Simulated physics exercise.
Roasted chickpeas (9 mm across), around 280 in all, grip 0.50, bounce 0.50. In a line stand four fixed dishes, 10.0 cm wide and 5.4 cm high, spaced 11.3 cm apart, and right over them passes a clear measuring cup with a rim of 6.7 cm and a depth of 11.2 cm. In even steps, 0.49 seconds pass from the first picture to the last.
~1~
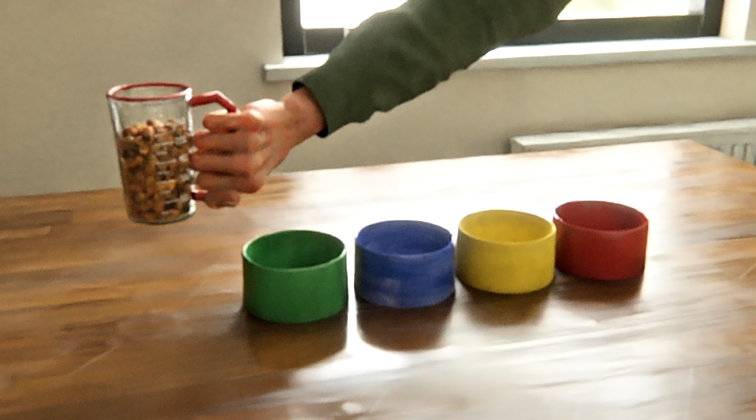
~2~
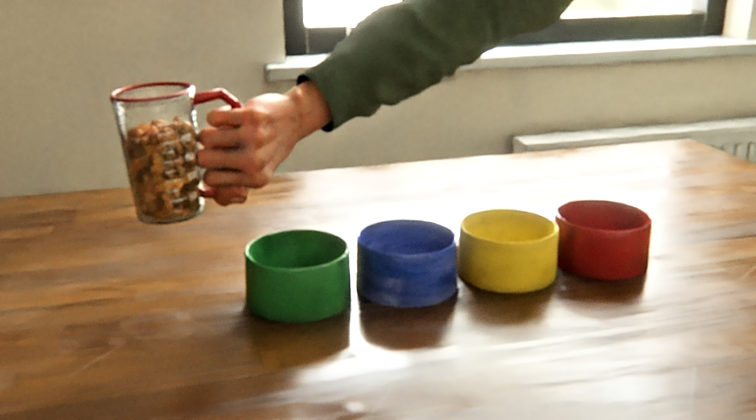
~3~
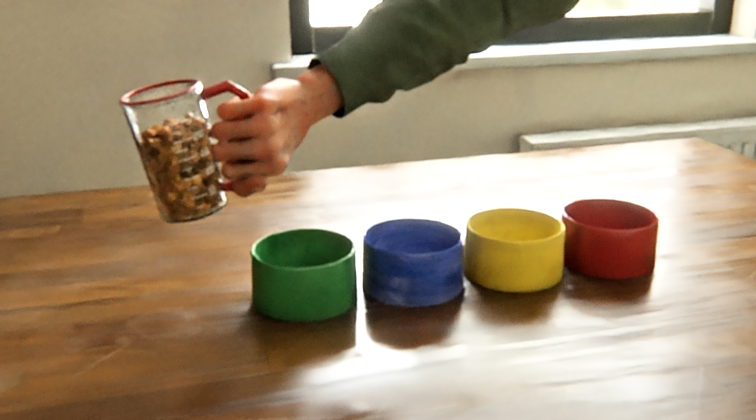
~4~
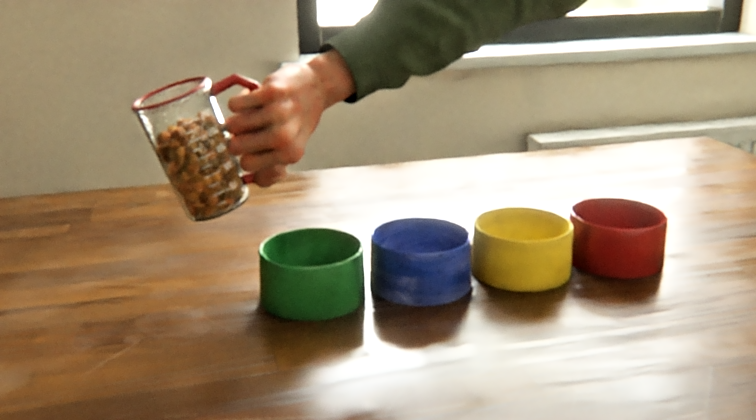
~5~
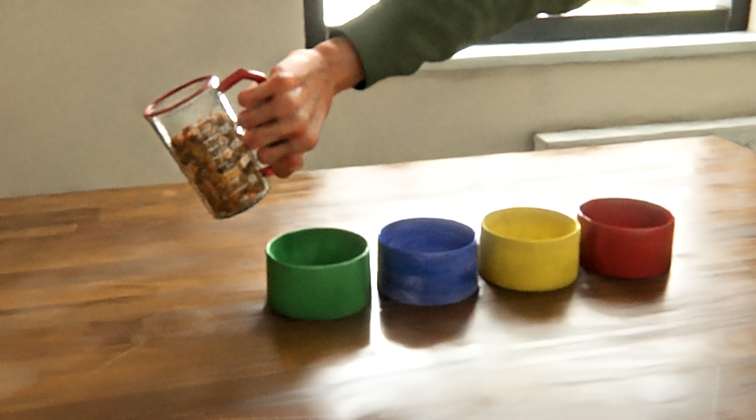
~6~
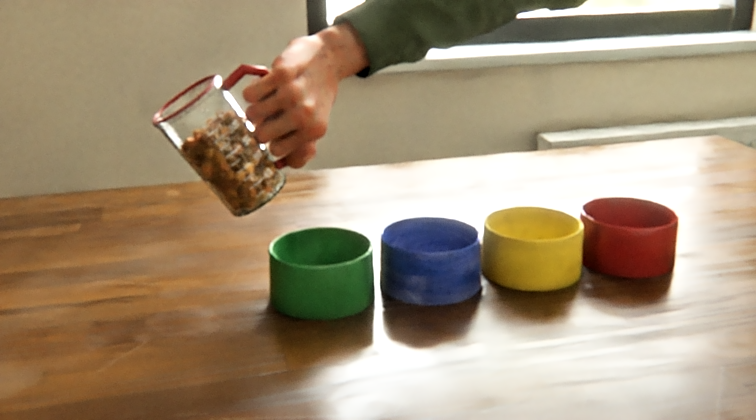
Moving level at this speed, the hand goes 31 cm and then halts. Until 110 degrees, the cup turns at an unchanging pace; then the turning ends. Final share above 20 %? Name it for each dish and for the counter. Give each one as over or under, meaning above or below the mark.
Red: Under, blue: Under, green: Over, yellow: Under, counter: Over.
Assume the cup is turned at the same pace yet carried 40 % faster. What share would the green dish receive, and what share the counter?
Shares: Green 70, counter 10.
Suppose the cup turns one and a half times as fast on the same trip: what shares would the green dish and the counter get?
Green 30; counter 70.
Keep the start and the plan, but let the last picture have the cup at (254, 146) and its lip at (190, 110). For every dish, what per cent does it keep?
You'd end up with red at 0, blue at 100, green at 0 and yellow at 0.
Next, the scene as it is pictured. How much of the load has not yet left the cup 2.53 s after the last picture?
0 per cent.
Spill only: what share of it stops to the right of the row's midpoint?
Share: About 0 in a hundred.
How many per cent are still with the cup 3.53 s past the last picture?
It should be near 0 per cent.
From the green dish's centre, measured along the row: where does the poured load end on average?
Some 4 centimetres out on the left-hand side of that dish.
Then, 1.52 s after the last picture, tilt 110 degrees; cup holds 40 %, green 20 %.
Then, 2.53 s after the last picture, tilt 110 degrees; cup holds 0 %, green 65 %.
Then, 3.53 s after the last picture, tilt 110 degrees; cup holds 0 %, green 65 %.
In the end, red 0 %, blue 0 %, green 65 %, yellow 0 %, counter 35 %.
